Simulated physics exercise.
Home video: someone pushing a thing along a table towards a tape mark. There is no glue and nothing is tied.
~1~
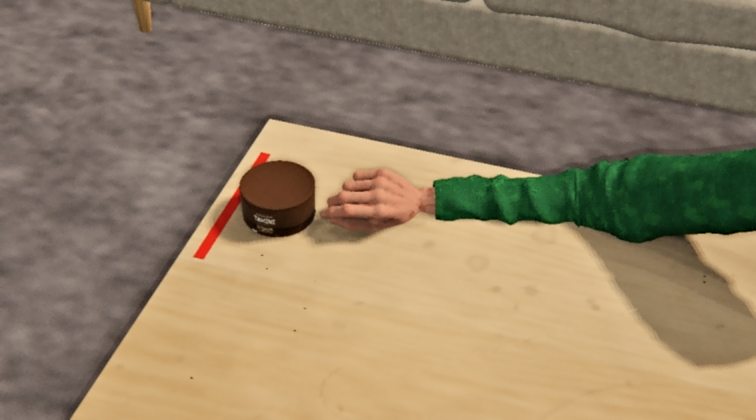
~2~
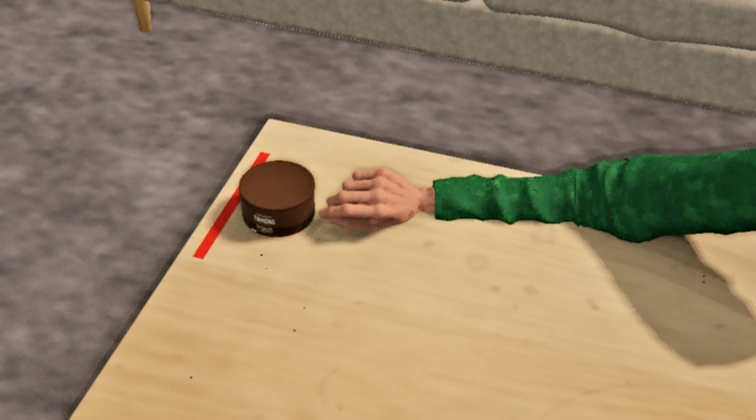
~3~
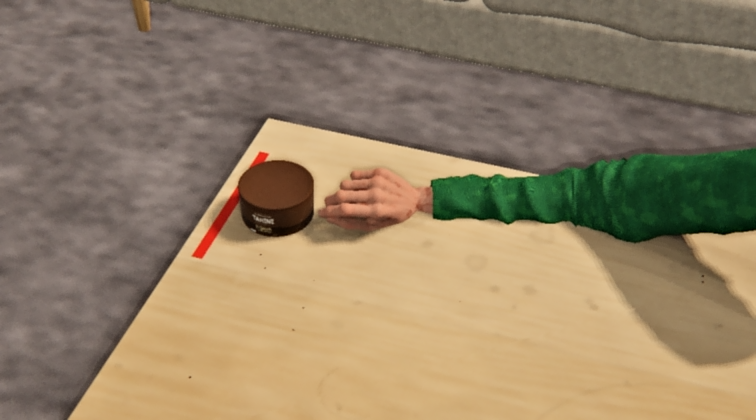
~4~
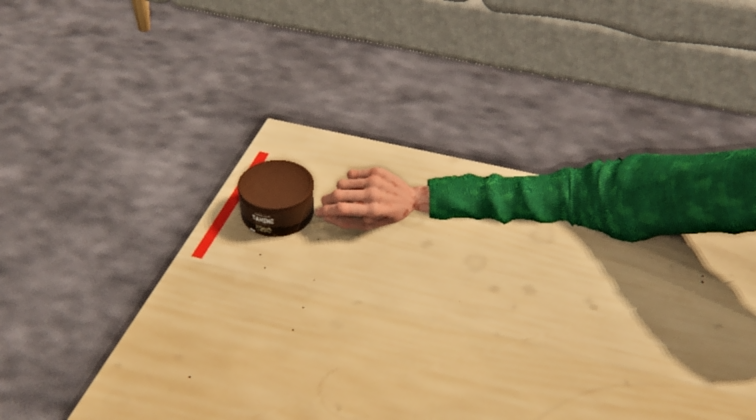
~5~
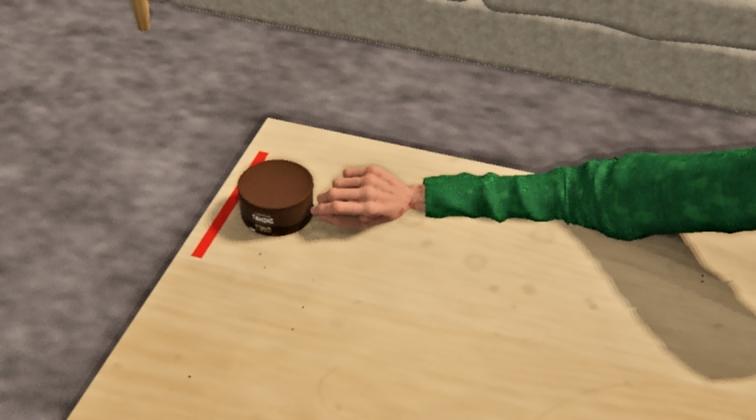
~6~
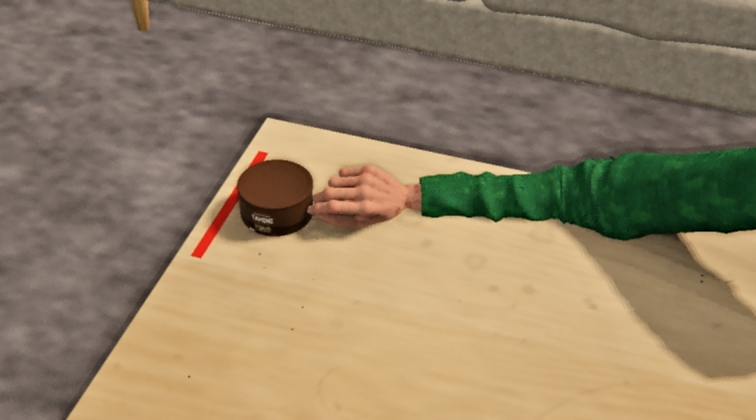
A hand in a green sleeve edges slightly left towards a nearly still brown tub.
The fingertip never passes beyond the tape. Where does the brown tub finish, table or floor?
In this case the brown tub leaves the tabletop.
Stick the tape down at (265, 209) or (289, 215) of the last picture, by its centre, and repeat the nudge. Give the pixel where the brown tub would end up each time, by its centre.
Around (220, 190) for the first option and (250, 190) for the second.
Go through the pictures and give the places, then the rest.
The first picture shows brown tub (278, 199).
The second picture shows brown tub (278, 199).
The third picture shows brown tub (277, 199).
The fourth picture shows brown tub (277, 199).
The fifth picture shows brown tub (276, 198).
The sixth picture shows brown tub (276, 198).
Then, 2.04 s on from there, brown tub turned 27° from its first pose near (189, 186).
Then, 2.42 s on from there, brown tub on its way down.
In the end, the brown tub falls off the table.
